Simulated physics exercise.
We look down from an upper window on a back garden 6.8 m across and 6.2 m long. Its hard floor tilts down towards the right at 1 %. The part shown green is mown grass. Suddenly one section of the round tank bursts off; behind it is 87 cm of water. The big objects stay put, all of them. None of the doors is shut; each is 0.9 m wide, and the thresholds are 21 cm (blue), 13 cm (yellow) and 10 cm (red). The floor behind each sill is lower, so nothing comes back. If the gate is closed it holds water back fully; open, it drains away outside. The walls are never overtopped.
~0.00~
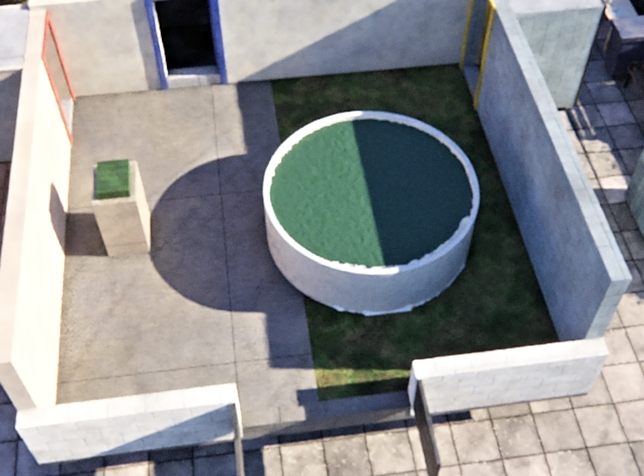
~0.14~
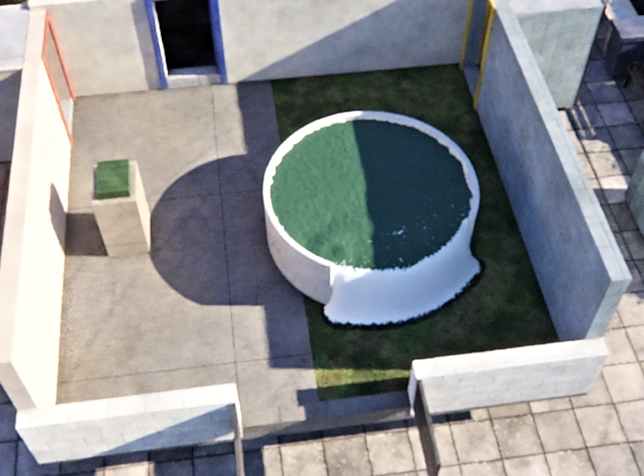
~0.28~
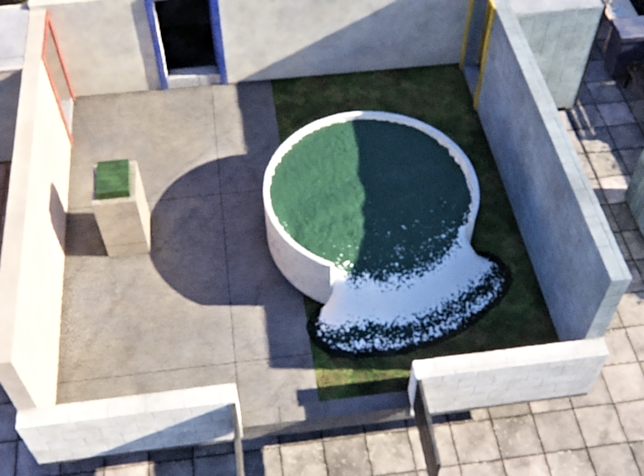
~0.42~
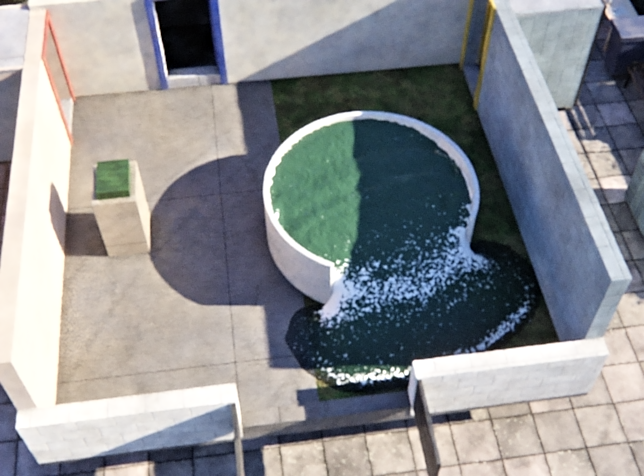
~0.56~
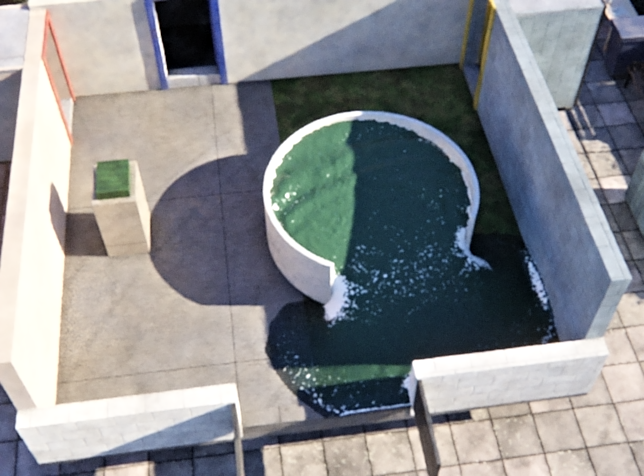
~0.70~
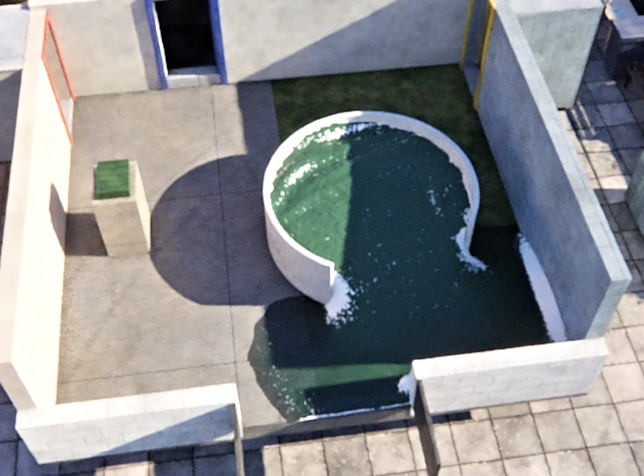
To begin with, a round white-walled tank of dark green water stands still in a walled garden, partly on grass. A section of its lower right side gives way, and water pours out in a foaming sheet. The water spreads across the grass and onto the paving, reaching the right and front walls.
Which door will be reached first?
The yellow door.
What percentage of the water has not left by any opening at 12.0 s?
Roughly 60 in a hundred.
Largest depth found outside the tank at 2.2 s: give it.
About 64 cm at most.
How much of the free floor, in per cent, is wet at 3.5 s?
Roughly 45 % of the floor.
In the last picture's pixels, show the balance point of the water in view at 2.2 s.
Centre: Approx. (414, 275) px.
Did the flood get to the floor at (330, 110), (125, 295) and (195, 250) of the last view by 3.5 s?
Going through the three points: Not yet touched, then not yet touched, then not yet touched.
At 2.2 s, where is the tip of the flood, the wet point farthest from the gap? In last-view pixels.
I'd put it close to (69, 431).
After 1.4 s water covers 25 % of the floor and is deepest (72 cm) near (565, 370); blue door not reached, yellow door not reached, red door not reached.
After 2.2 s water covers 25 % of the floor and is deepest (64 cm) near (565, 370); blue door not reached, yellow door not reached, red door not reached.
After 3.5 s water covers 45 % of the floor and is deepest (37 cm) near (565, 370); blue door not reached, yellow door reached at 3.0 s, red door not reached.
After 7.0 s water covers 95 % of the floor and is deepest (17 cm) near (565, 370); blue door reached at 5.3 s, yellow door reached at 3.0 s, red door reached at 6.7 s.
After 12.0 s water covers 100 % of the floor and is deepest (12 cm) near (552, 372); blue door reached at 5.3 s, yellow door reached at 3.0 s, red door reached at 6.7 s.
